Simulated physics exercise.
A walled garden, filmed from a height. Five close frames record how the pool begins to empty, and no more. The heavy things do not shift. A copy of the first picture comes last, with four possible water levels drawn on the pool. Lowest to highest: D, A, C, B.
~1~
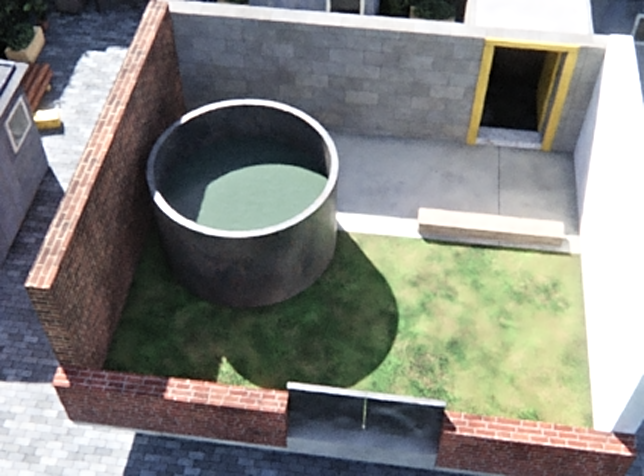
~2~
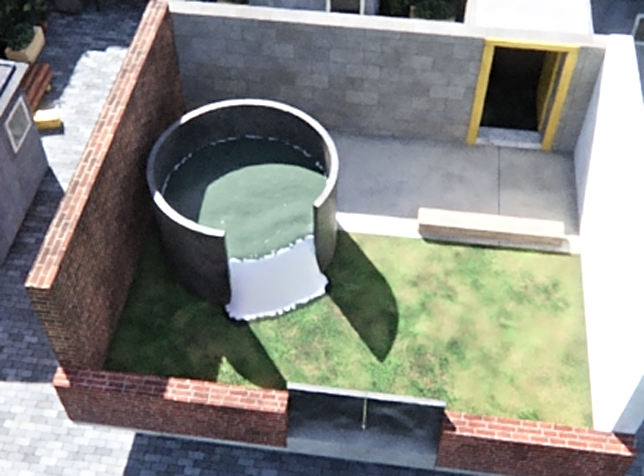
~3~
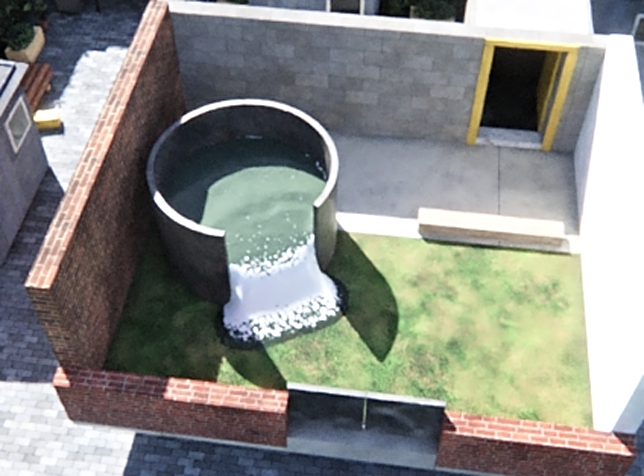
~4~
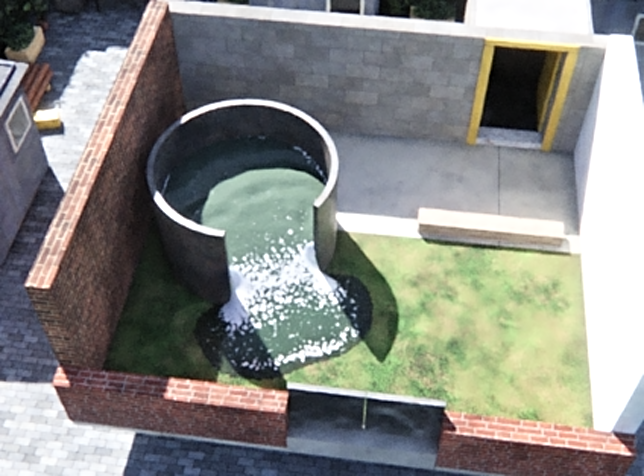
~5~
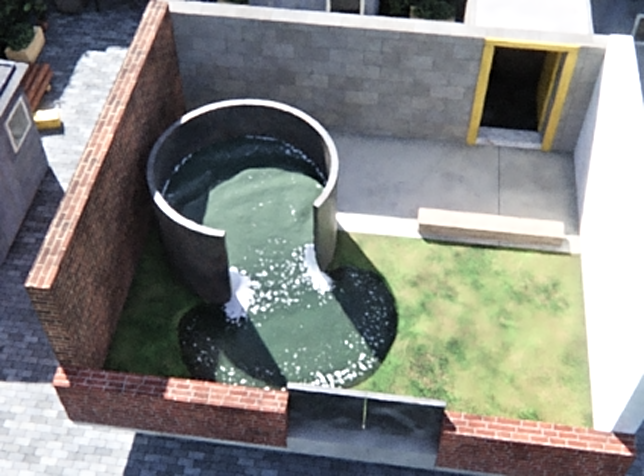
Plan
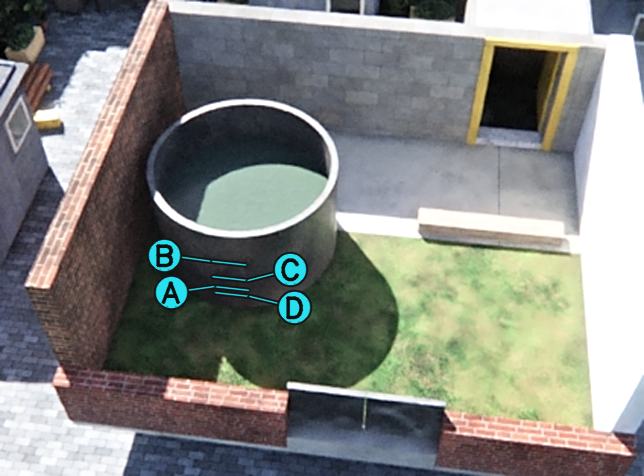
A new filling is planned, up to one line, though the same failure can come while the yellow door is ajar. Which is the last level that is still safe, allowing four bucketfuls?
B is the one.
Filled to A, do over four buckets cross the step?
No, that is safe.
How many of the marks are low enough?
All of them.
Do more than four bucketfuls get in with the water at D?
No, that is safe.
In cyan, A at (231, 288); B at (227, 263); C at (230, 278); D at (232, 294); from the bottom up D, A, C, B.
Choosing A, nothing gets over.
Choosing B, a splash gets over, under a bucket.
Choosing C, nothing gets over.
Choosing D, nothing gets over.
